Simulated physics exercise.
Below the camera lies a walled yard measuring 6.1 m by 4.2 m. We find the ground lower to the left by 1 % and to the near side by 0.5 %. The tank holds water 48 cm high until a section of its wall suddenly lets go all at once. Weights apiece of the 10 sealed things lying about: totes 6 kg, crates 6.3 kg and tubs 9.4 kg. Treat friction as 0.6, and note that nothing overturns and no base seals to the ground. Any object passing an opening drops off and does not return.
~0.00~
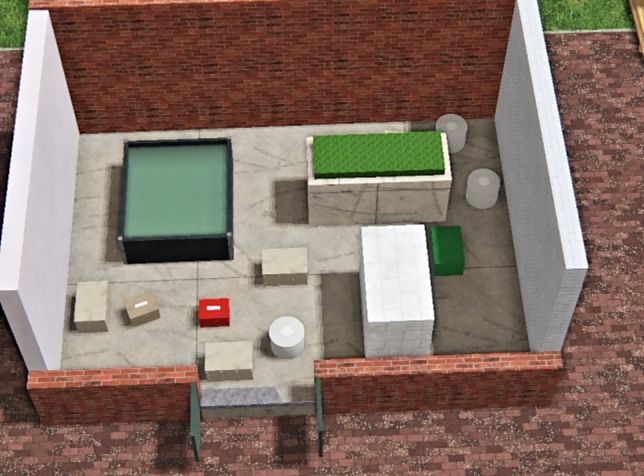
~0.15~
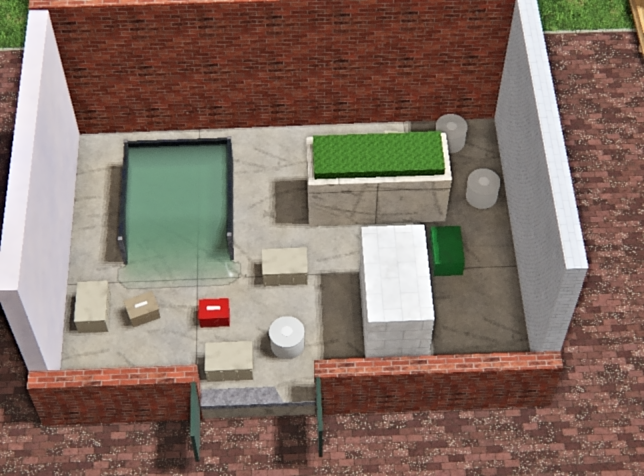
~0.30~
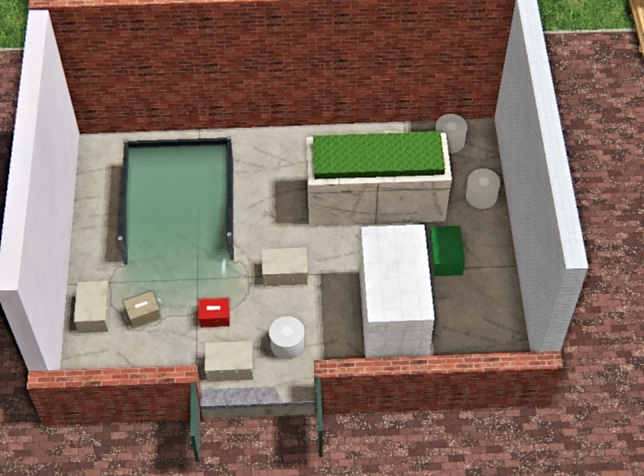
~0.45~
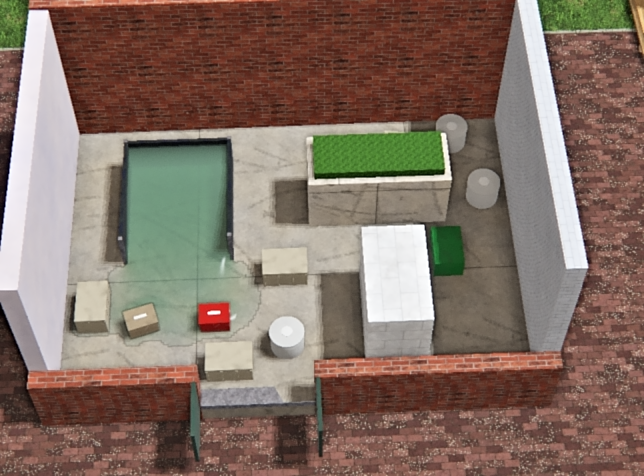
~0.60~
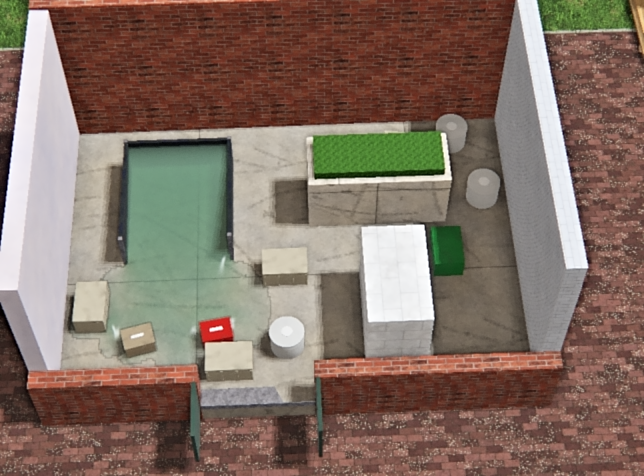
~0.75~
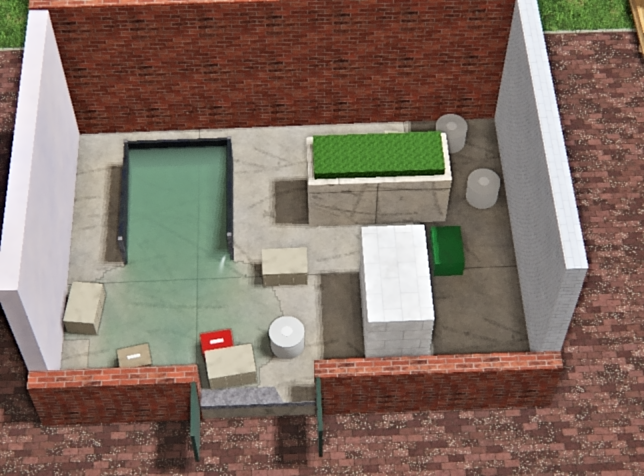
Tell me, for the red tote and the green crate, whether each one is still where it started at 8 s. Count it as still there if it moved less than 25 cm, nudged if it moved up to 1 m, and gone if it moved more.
In order: The red tote strays a long way; the green crate lingers near its start.
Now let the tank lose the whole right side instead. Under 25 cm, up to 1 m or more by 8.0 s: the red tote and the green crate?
With that failure, the red tote keeps its spot, and the green crate covers a big distance.
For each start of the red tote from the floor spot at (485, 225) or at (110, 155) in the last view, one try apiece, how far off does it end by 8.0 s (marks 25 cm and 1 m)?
One try each gives this: It remains roughly in place, then it wanders off a long way.
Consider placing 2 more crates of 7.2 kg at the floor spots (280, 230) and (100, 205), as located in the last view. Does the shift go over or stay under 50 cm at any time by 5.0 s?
One by one: Within it, then beyond it.
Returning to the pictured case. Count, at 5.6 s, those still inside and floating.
At that point I count 3.
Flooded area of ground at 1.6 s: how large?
Roughly 8.5 m2 of it is wet.
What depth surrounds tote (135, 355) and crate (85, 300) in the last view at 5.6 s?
Depth approx. 10 cm / 9 cm.
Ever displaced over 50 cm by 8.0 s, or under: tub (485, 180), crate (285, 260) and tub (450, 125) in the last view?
Item by item, they came out below the mark, below the mark and below the mark.
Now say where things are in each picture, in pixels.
In the first frame, the red tote at (214, 308) rests on the ground; the green crate at (448, 245) rests on the ground; 2.2 m2 under water; 0 of 10 have shifted.
In the second frame, the red tote at (214, 308) rests on the ground; the green crate at (448, 245) rests on the ground; 2.9 m2 under water; 0 of 10 have shifted.
In the third frame, the red tote at (214, 308) rests on the ground; the green crate at (448, 245) rests on the ground; 3.6 m2 under water; 0 of 10 have shifted.
In the fourth frame, the red tote at (214, 313) rests on the ground, 7 cm from its start; the green crate at (448, 245) rests on the ground; 4.3 m2 under water; 2 of 10 have shifted.
In the fifth frame, the red tote at (216, 329) rests on the ground, 33 cm from its start; the green crate at (448, 245) rests on the ground; 5.1 m2 under water; 2 of 10 have shifted.
In the sixth frame, the red tote at (217, 341), on the bottom, 50 cm from its start; the green crate at (448, 245), on the bottom; 6.1 m2 under water; 4 of 10 have shifted.
After 1.6 s the red tote has gone out; the green crate is near (448, 245), 0.0 m from its start, aground; 2 of 10 are out; 1 afloat.
After 3.6 s the red tote has gone out; the green crate is near (448, 245), 0.0 m from its start, aground; 2 of 10 are out; 2 afloat.
After 5.6 s the red tote has gone out; the green crate is near (448, 245), 0.0 m from its start, aground; 2 of 10 are out; 3 afloat.
After 8.0 s the red tote has gone out; the green crate is near (448, 245), 0.0 m from its start, aground; 2 of 10 are out; 2 afloat.
